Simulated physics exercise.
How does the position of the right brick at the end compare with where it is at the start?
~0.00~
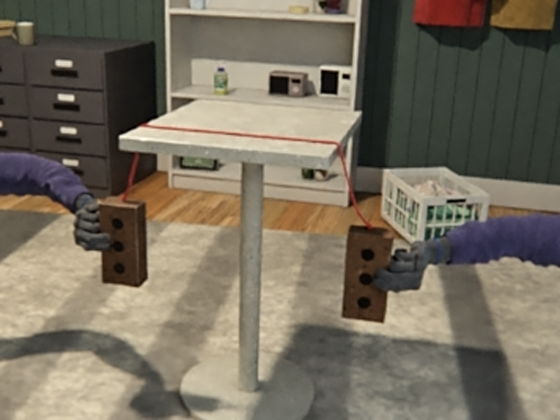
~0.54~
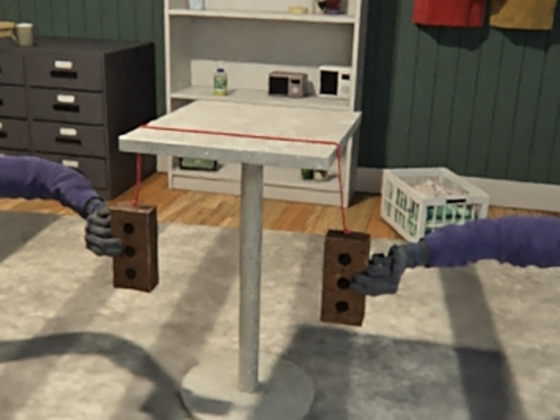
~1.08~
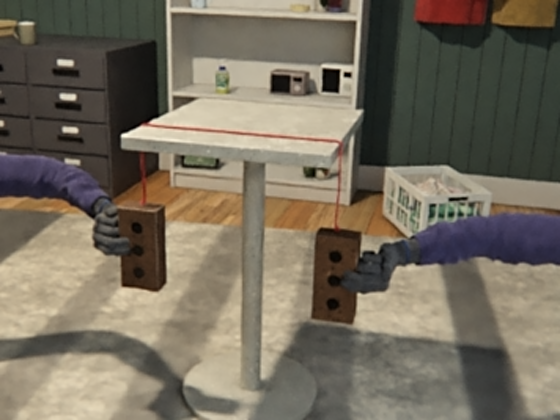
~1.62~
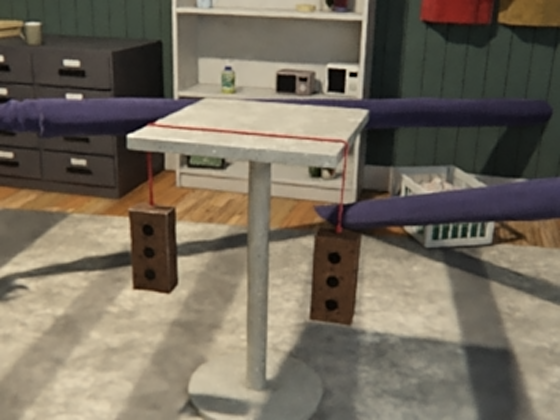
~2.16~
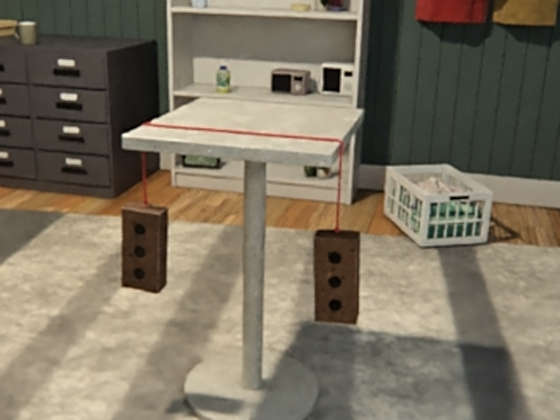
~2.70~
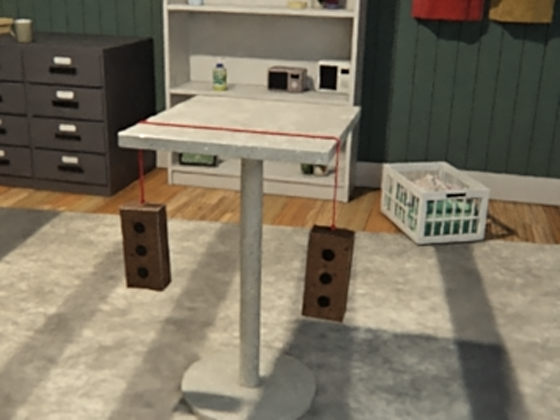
At the end the right brick is a little farther left, hanging freely by the table's edge. At the start it is held farther out to the right by a hand.
Two bricks on a table's red ribbon are guided inward, released by hands and hang still.
